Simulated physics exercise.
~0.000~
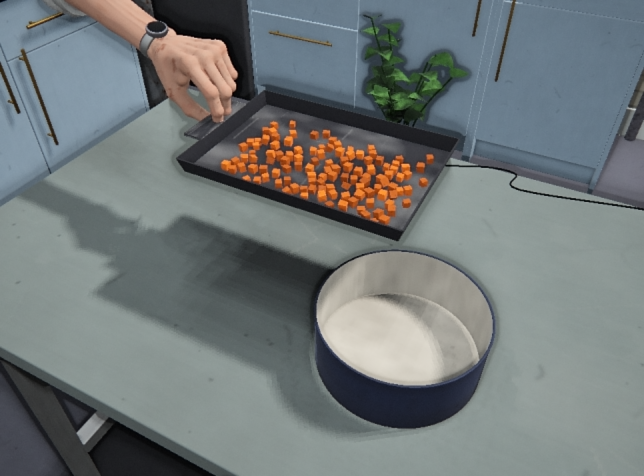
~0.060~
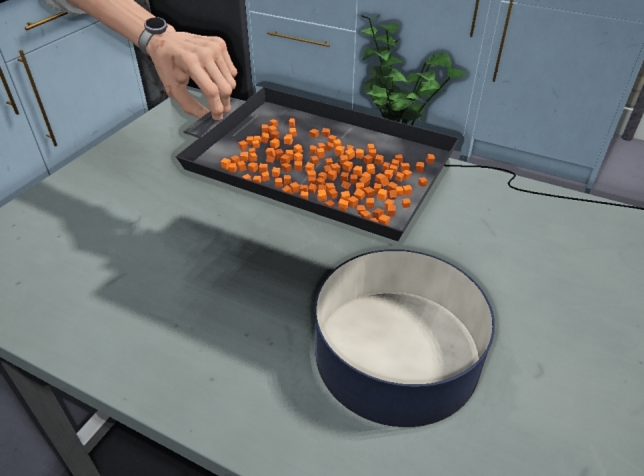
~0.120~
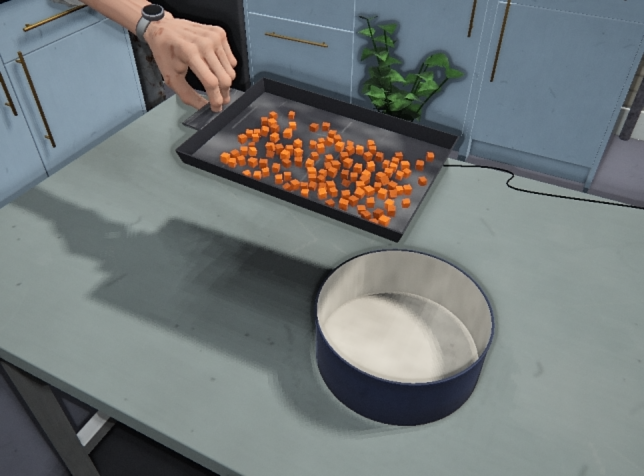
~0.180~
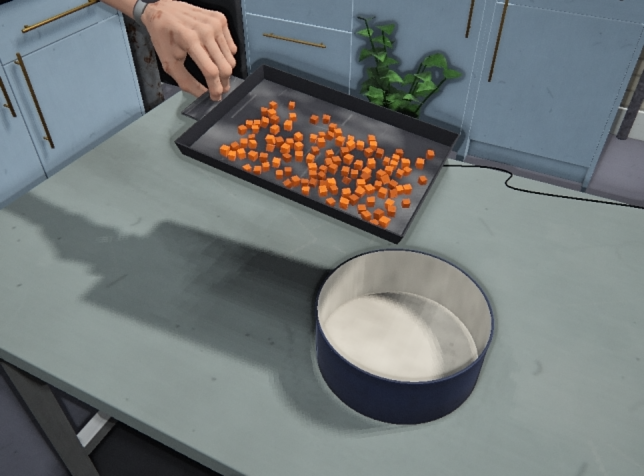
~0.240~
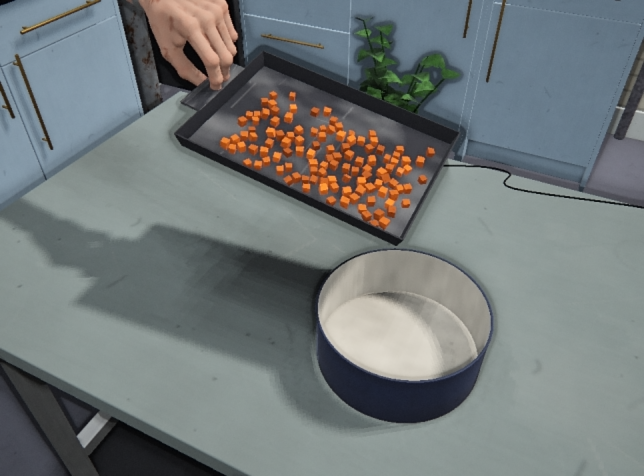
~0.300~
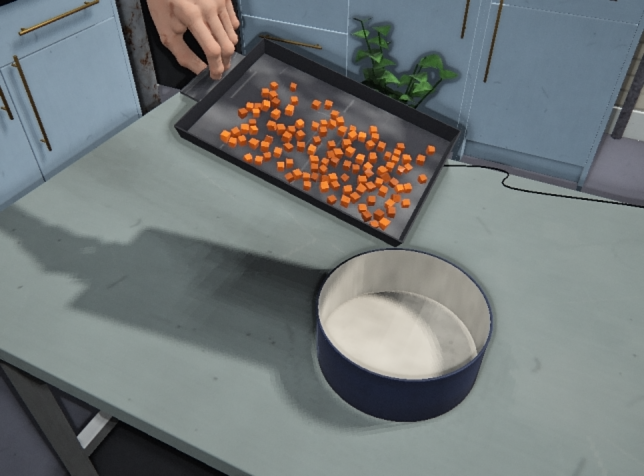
A dark rimmed tray of small orange carrot cubes, gripped at its far left corner by a hand wearing a watch, hangs above a grey-green table in a kitchen seen from above at an angle. A dark blue pot with a pale inside stands in front, with blue cupboards and a leafy plant behind. The hand lifts its end, gradually tilting the tray toward the pot, while the cubes keep their places on it and the camera stays still.
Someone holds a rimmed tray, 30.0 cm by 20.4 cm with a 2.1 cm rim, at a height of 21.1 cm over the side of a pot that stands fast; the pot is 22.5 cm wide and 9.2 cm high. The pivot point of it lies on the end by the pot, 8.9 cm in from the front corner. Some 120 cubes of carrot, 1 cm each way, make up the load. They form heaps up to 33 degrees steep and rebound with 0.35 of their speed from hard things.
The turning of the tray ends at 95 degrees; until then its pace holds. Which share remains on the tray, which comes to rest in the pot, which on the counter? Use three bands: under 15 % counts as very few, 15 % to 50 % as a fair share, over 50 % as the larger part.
Left on the tray: Very few; pot: The larger part; counter: Very few.
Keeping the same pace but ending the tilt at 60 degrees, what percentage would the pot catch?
It would be near 25 per cent.
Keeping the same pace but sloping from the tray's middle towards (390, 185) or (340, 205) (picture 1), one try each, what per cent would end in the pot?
Approximately 65 percent, then 95 percent.
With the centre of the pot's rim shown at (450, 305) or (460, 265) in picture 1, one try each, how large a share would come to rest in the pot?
95 and 30 %.
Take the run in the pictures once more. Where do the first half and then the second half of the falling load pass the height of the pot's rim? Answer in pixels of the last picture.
Earlier half close to (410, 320), later half at (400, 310) in pixels.
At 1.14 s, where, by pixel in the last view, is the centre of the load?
At that moment the load's centre is around (390, 224).
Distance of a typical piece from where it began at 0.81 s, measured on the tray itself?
By then it sits near 7 cm from where it began.
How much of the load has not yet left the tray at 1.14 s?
Load share: Around 75%.
Then, at 0.81 s, tilt 55 degrees; the tray holds 100 %, the pot 0 %.
After 1.14 s, tilt 79 degrees; the tray holds 75 %, the pot 20 %.
Then, at 1.57 s, tilt 95 degrees; the tray holds 5 %, the pot 90 %.
By 2.5 s all is still; tray 0 %, pot 100 %, counter 0 %.
